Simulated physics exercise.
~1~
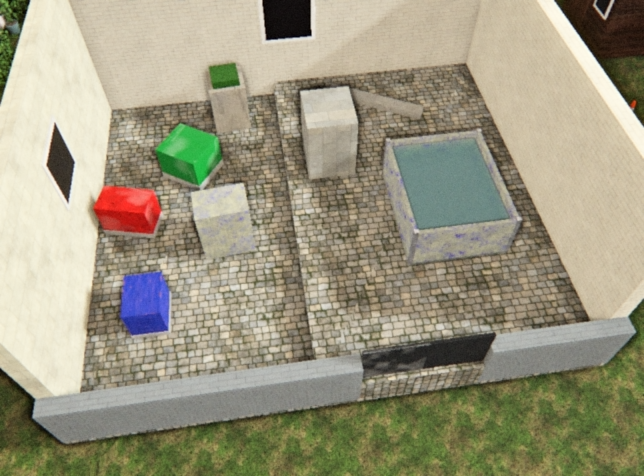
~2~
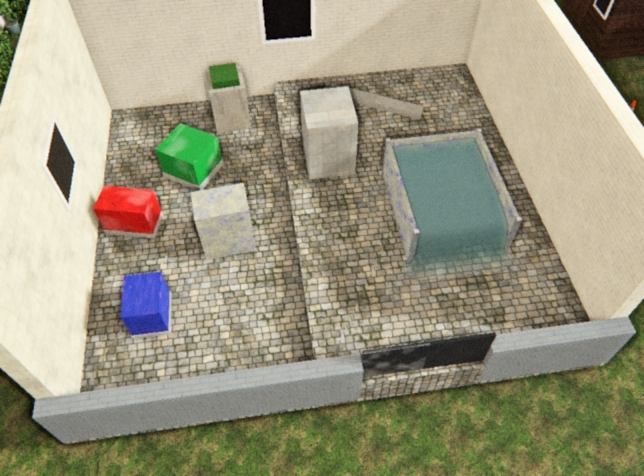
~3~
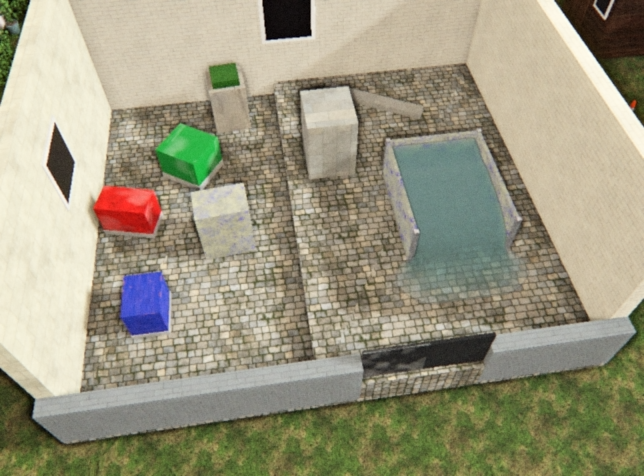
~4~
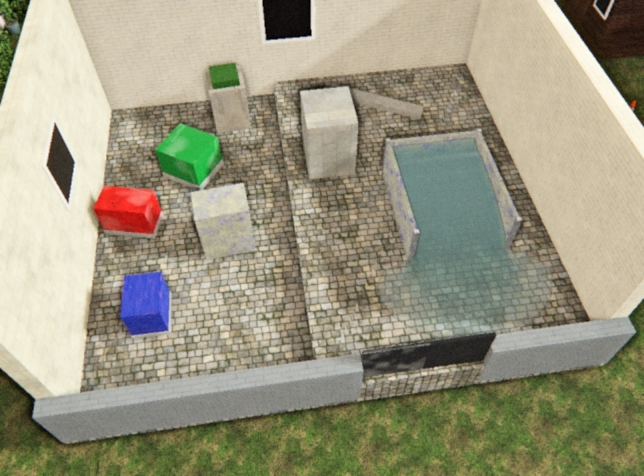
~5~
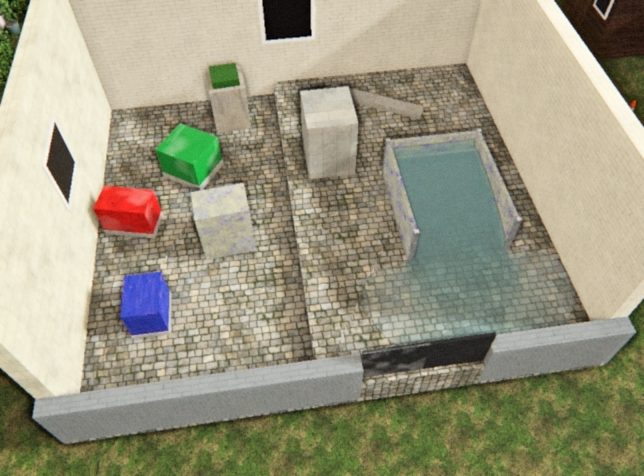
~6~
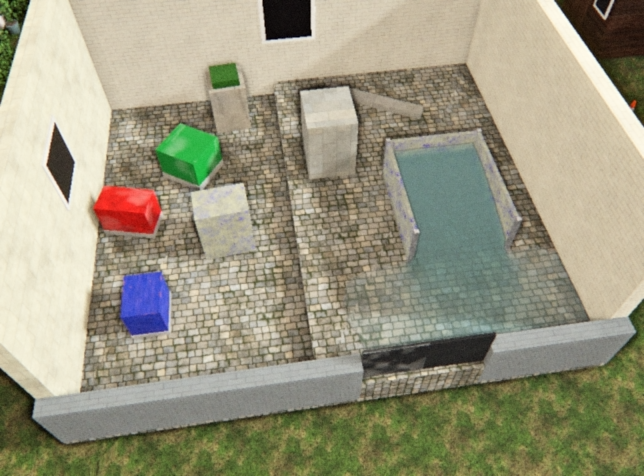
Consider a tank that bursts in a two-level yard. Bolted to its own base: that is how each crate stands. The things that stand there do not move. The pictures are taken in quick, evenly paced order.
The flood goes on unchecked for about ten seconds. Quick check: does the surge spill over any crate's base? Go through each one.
Outcome: The blue crate will be reached by the flood; the green crate will be out of the flood; the red crate will be reached by the flood.
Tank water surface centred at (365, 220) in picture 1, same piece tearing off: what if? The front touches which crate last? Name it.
I'd go with the green one.
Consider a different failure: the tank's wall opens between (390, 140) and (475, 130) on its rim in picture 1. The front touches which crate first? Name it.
That would be the crate marked green.
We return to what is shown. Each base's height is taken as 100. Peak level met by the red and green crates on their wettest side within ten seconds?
160 and 60 per cent, in that order.
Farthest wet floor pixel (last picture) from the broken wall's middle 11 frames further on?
I'd go with roughly (133, 408).
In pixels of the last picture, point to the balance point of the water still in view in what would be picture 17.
Near (446, 285) in the last view.
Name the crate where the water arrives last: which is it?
It would be the green crate.
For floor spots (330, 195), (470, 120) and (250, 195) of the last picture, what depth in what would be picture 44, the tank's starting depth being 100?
About 0, 4 and 2 percent, in that order.
A moment on, water covers 15 % of the floor; the blue crate not reached, the green crate not reached, the red crate not reached.
Next, water covers 25 % of the floor; the blue crate water round its plinth, the green crate not reached, the red crate not reached.
Then, water covers 50 % of the floor; the blue crate water round its plinth, the green crate not reached, the red crate water round its plinth.
Later, water covers 70 % of the floor; the blue crate water round its plinth, the green crate water round its plinth, the red crate water round its plinth.
In the end, water covers 80 % of the floor; the blue crate was topped, the green crate stayed above the water, the red crate was topped.
